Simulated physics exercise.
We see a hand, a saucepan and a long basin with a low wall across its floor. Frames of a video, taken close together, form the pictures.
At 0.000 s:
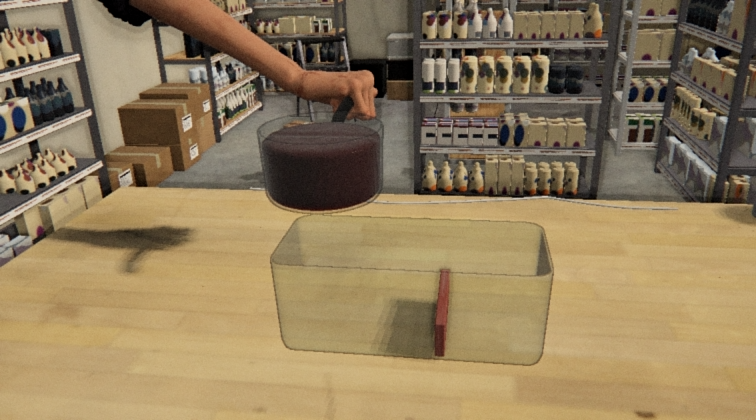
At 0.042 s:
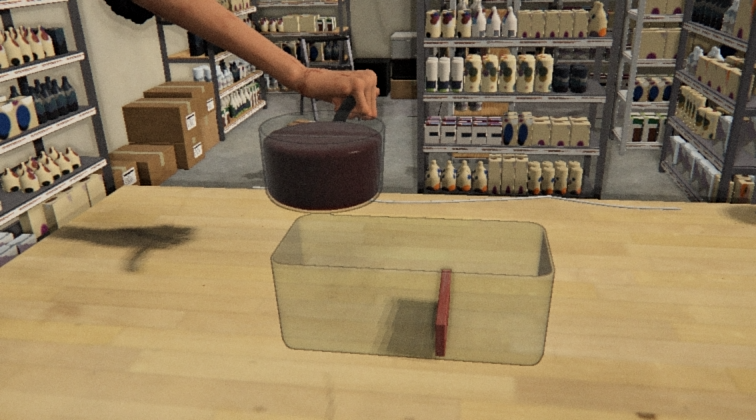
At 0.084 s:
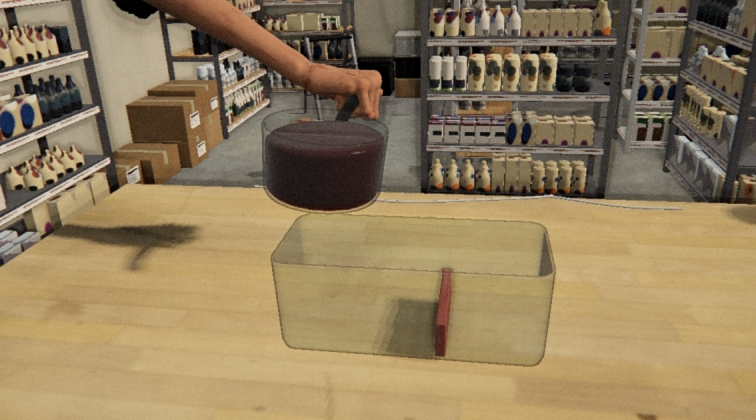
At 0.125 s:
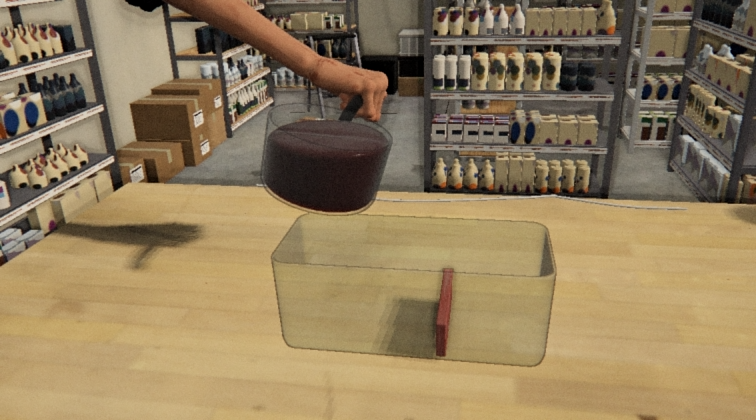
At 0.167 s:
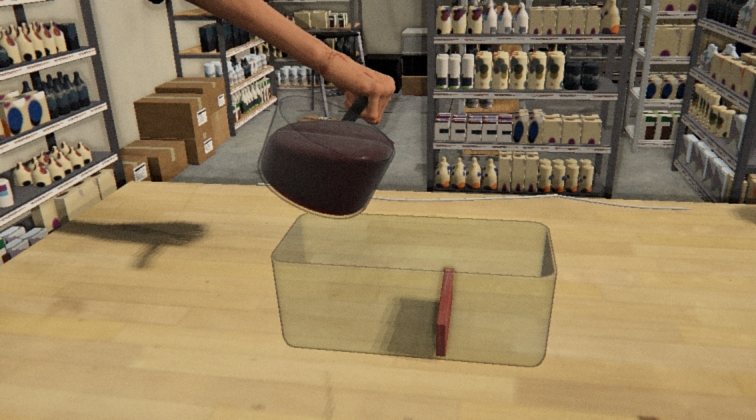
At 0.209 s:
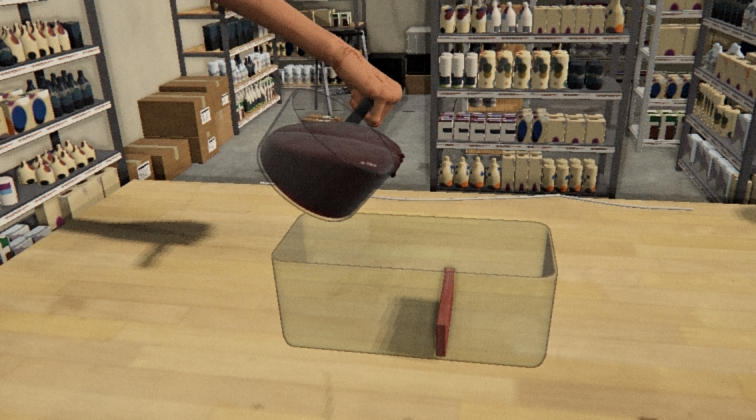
A clear saucepan of dark red liquid, held by a hand above a long see-through basin with a low red wall inside, tilted slowly and then more steeply to the right, its liquid shifting toward the lowered rim.
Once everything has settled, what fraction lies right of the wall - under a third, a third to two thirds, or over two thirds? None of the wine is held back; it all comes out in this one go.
Under a third lies right of the wall.
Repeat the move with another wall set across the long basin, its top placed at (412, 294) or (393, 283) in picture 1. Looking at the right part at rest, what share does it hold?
The first position gives around 45 percent, the second around 65 percent.
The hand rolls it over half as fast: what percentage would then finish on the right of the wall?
It comes to about 35 per cent.
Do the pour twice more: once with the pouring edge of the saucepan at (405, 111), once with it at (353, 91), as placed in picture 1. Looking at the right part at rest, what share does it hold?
First try: About 35 %; second try: About 20 %.
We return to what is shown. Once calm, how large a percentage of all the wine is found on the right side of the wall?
I'd estimate around 25 per cent.
A moment on, the saucepan is tipped right over and 21 per cent is still to pour, 43 is left of the wall and 12 right of it.
Next, the saucepan is tipped right over and 2 per cent is still to pour, 74 is left of the wall and 16 right of it.
Then the saucepan is tipped right over and 0 per cent is still to pour, 67 is left of the wall and 22 right of it.
Later the saucepan is tipped right over and 0 per cent is still to pour, 67 is left of the wall and 23 right of it.
In the end 67 per cent lies left of the wall, 23 right of it and 10 outside.
